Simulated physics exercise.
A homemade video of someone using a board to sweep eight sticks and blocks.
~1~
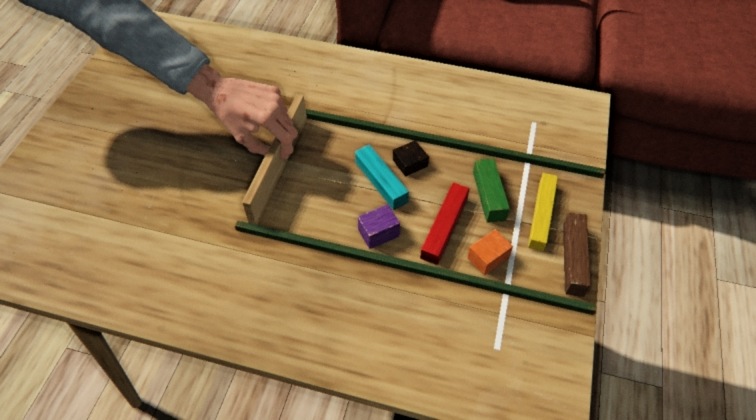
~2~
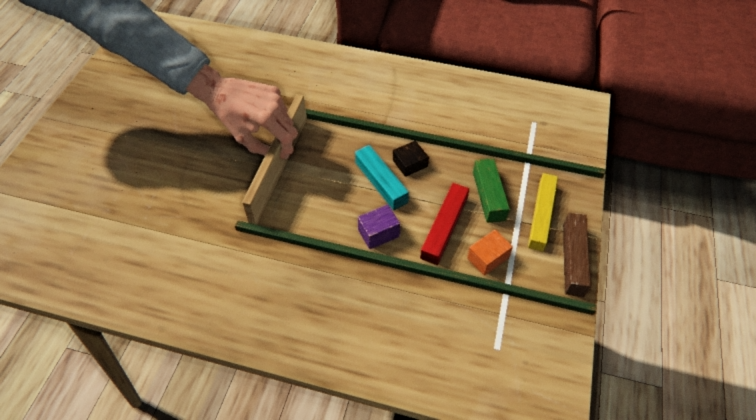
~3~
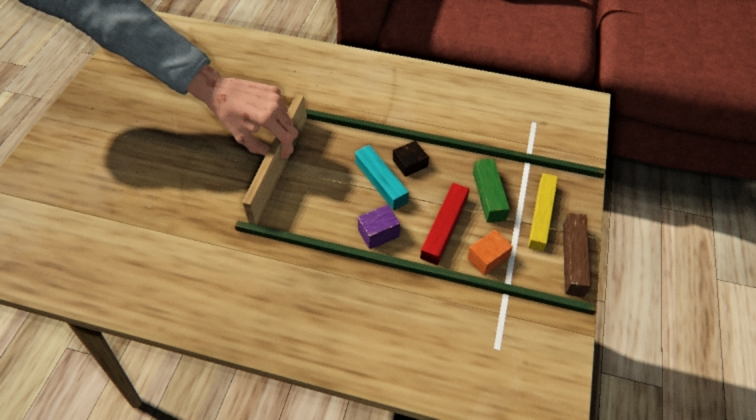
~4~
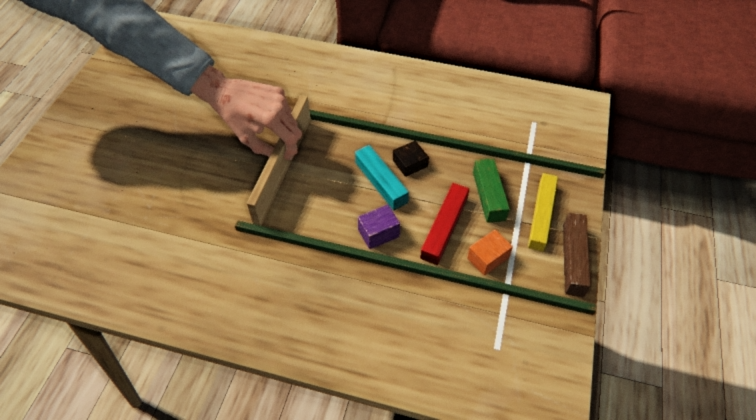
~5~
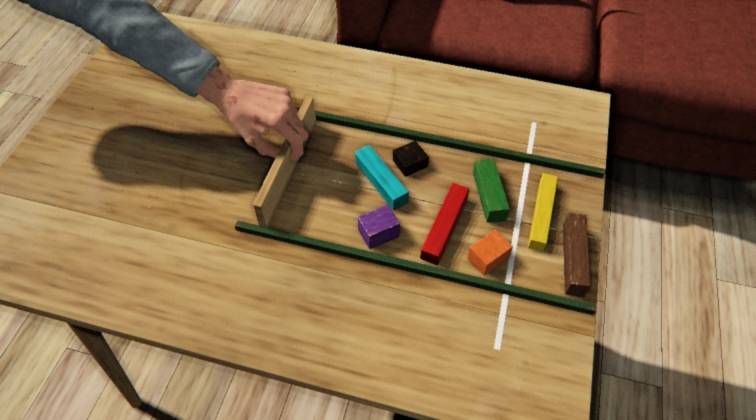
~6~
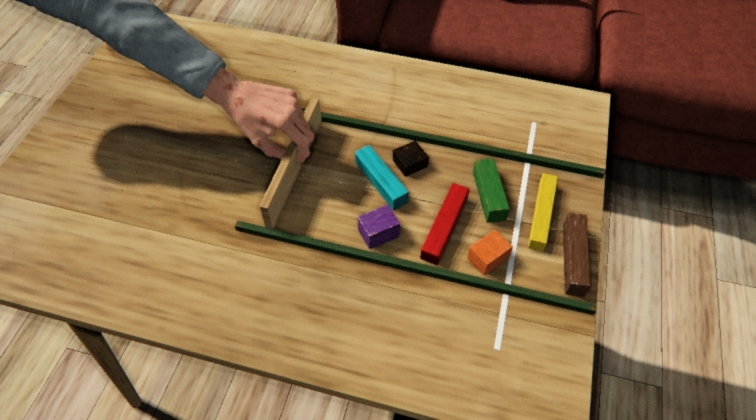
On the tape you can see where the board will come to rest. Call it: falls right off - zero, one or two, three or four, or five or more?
Call: One or two.
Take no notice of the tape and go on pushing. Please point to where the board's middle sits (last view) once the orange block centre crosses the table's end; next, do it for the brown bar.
Around (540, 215), then around (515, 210).
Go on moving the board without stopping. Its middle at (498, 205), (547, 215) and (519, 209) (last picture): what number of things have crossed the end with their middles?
The numbers past the end are 0, 3 and 1.
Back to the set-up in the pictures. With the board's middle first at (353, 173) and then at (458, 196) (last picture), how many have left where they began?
At first I count 1, and then 6.
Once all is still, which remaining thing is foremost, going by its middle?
The one out in front is the yellow bar.
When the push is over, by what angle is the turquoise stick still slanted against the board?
I'd put it at about 0°.
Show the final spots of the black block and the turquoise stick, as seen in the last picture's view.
In order, first (540, 172), then (529, 214).
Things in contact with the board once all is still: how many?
That makes 3.
Soon after, none off yet; brown bar at rest near (576, 254); yellow bar at rest near (543, 211); orange block at rest near (490, 252).
In the end, the number that fall off is one or two; gone, brown bar.
